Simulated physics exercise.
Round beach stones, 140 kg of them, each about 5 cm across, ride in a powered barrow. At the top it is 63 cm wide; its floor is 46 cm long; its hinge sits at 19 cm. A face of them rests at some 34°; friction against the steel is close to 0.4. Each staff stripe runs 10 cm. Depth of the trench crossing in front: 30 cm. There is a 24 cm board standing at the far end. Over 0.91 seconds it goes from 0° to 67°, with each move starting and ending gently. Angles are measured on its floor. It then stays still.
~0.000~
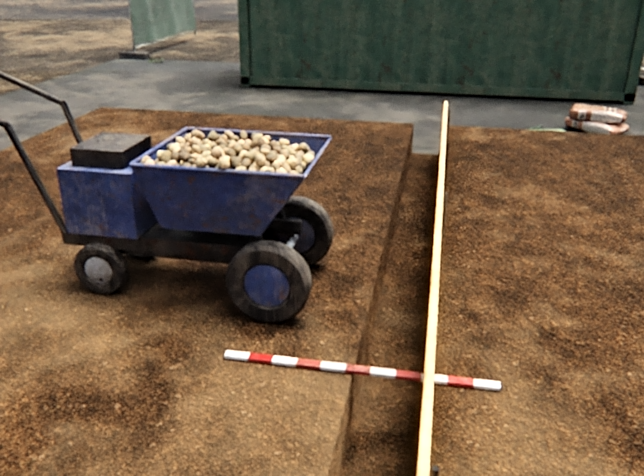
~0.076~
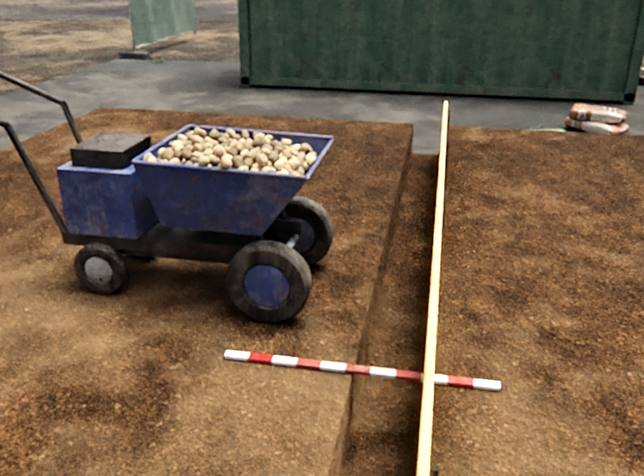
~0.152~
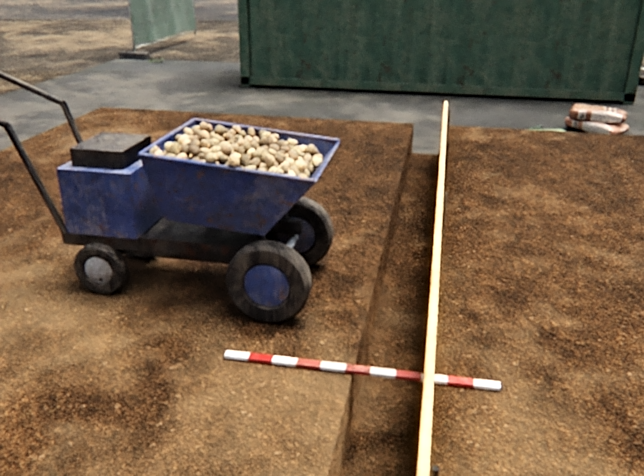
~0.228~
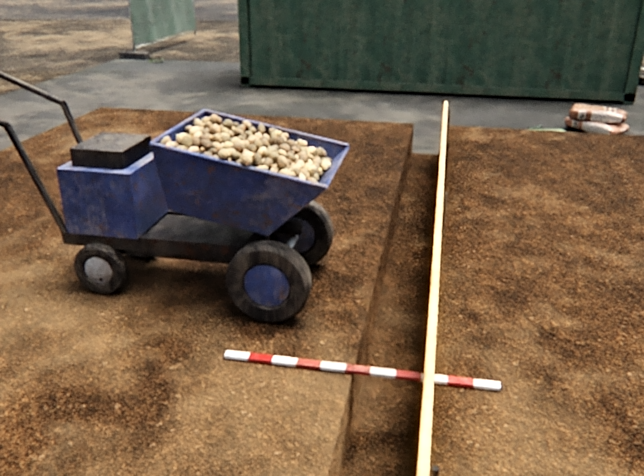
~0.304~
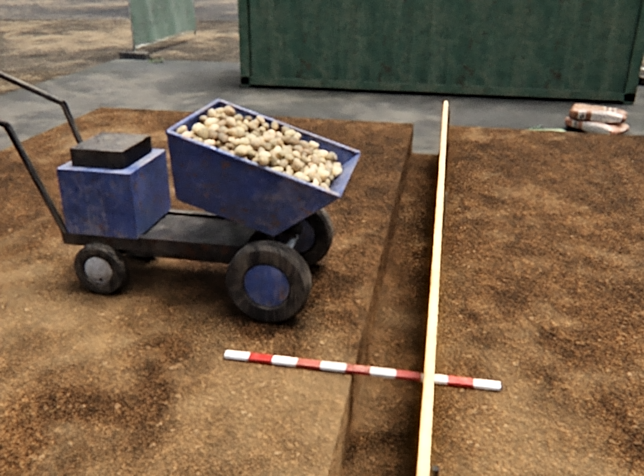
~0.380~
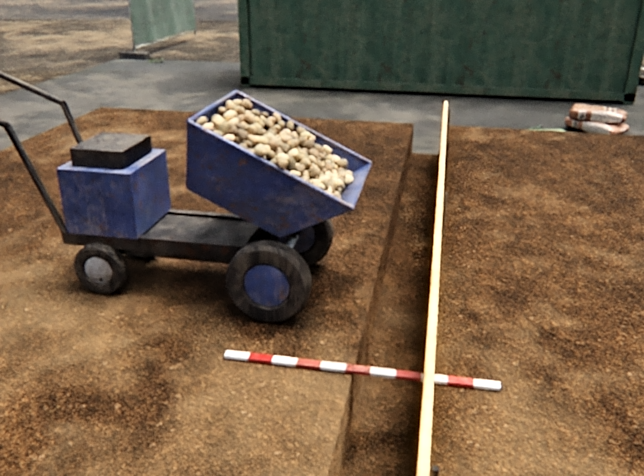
A blue barrow heaped with pale round stones slowly raised the back of its tray, tilting the load forward to the right, while its wheels stayed put on brown soil beside a narrow trench.
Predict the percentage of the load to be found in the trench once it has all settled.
Roughly 80 percent of the load ends up there.
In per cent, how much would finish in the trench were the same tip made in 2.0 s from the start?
Roughly 90% would finish there.
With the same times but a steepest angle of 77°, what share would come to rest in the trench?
I'd expect around 85 in a hundred.
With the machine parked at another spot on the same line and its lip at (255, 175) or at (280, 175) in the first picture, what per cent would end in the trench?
Result: Close to 95 then close to 95 per cent.
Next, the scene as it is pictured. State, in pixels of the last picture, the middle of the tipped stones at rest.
Somewhere near pixel (407, 331).
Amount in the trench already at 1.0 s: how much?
About 25%.
After 0.7 s the floor is at 56°; 100 % in the tray; the foremost stones are at (390, 231).
After 1.0 s the floor is at 67°; 67 % in the tray, 23 % in the trench, 10 % past the trench; the foremost stones are at (487, 291).
After 1.4 s the floor is at 67°; 32 % in the tray, 48 % in the trench, 20 % past the trench; the foremost stones are at (600, 313).
After 3.3 s the floor is at 67°; 0 % in the tray, 80 % in the trench, 20 % past the trench; the foremost stones are past the picture's edge.
